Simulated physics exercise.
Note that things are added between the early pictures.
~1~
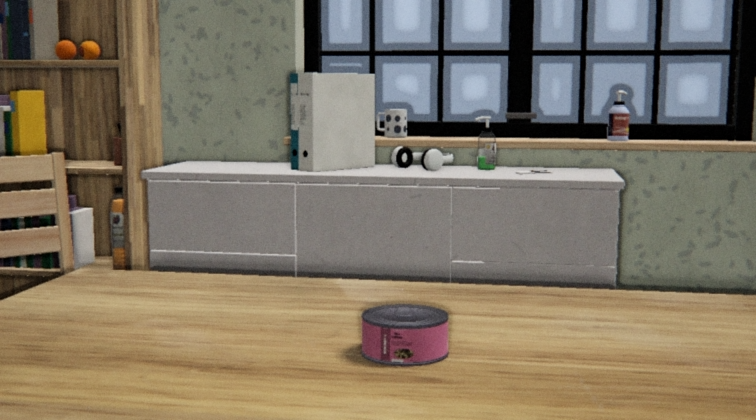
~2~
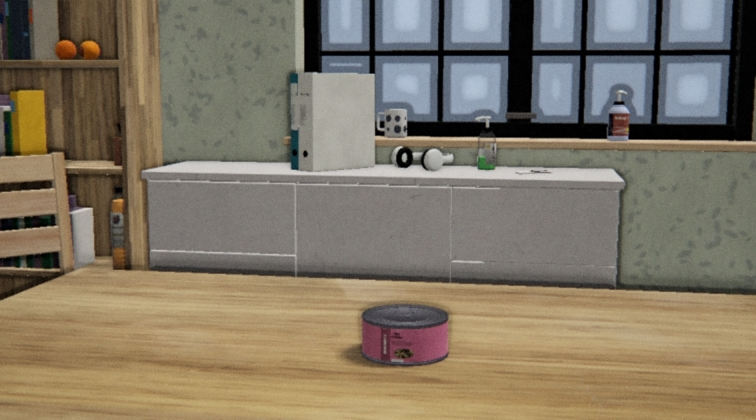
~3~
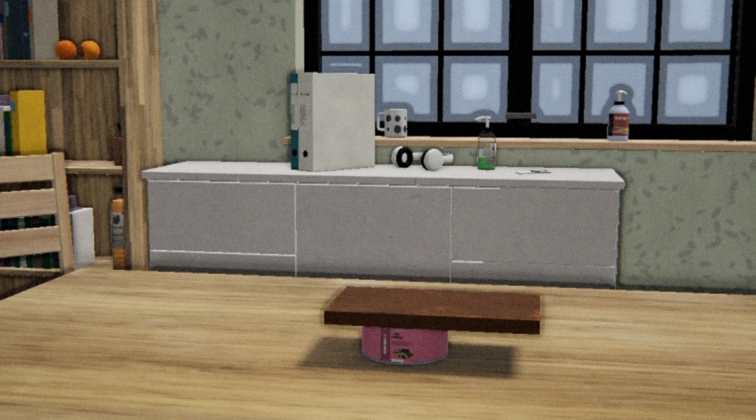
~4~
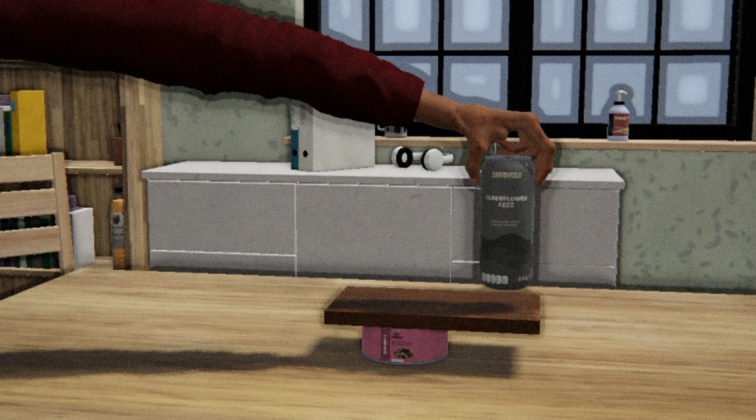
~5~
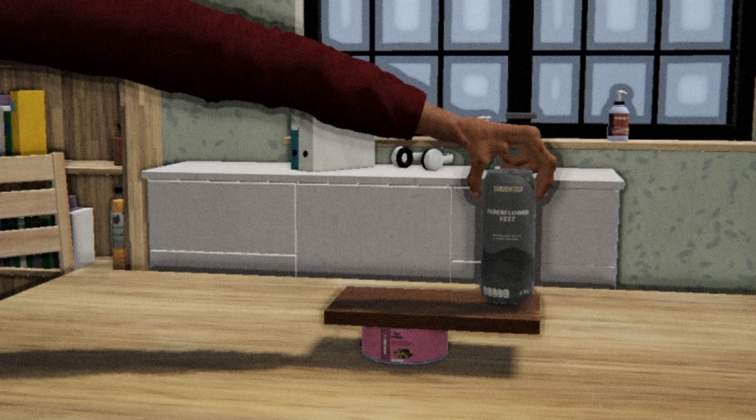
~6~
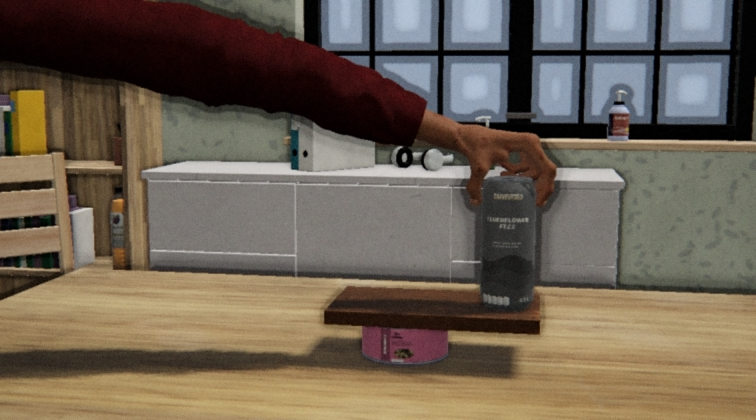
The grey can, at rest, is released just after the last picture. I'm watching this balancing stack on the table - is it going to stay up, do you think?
No, I'd expect it to come down.
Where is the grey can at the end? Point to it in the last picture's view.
End position: Approximately (616, 329).
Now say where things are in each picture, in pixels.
In the first picture, the last thing is not in view yet.
In the second picture, the last thing is not in view yet.
In the third picture, the last thing is not in view yet; brown board (436, 309).
The fourth picture shows still above its spot; grey can (507, 222); brown board (436, 309).
The fifth picture shows still above its spot; grey can (508, 236); brown board (436, 309).
The sixth picture shows set down, still held; grey can (508, 243); brown board (436, 309).
Then, 0.30 s later than the last frame, grey can now fallen; brown board tilted by 19°.
Then, 0.50 s later than the last frame, brown board tilted by 26°.
Then, 0.60 s later than the last frame, brown board tilted by 20°.
Then, 1.50 s later than the last frame, nothing new.
When it is over, fallen, grey can; the other 2 as before. End places, in pixels of the last picture, grey can near (615, 329). The stack gives way.
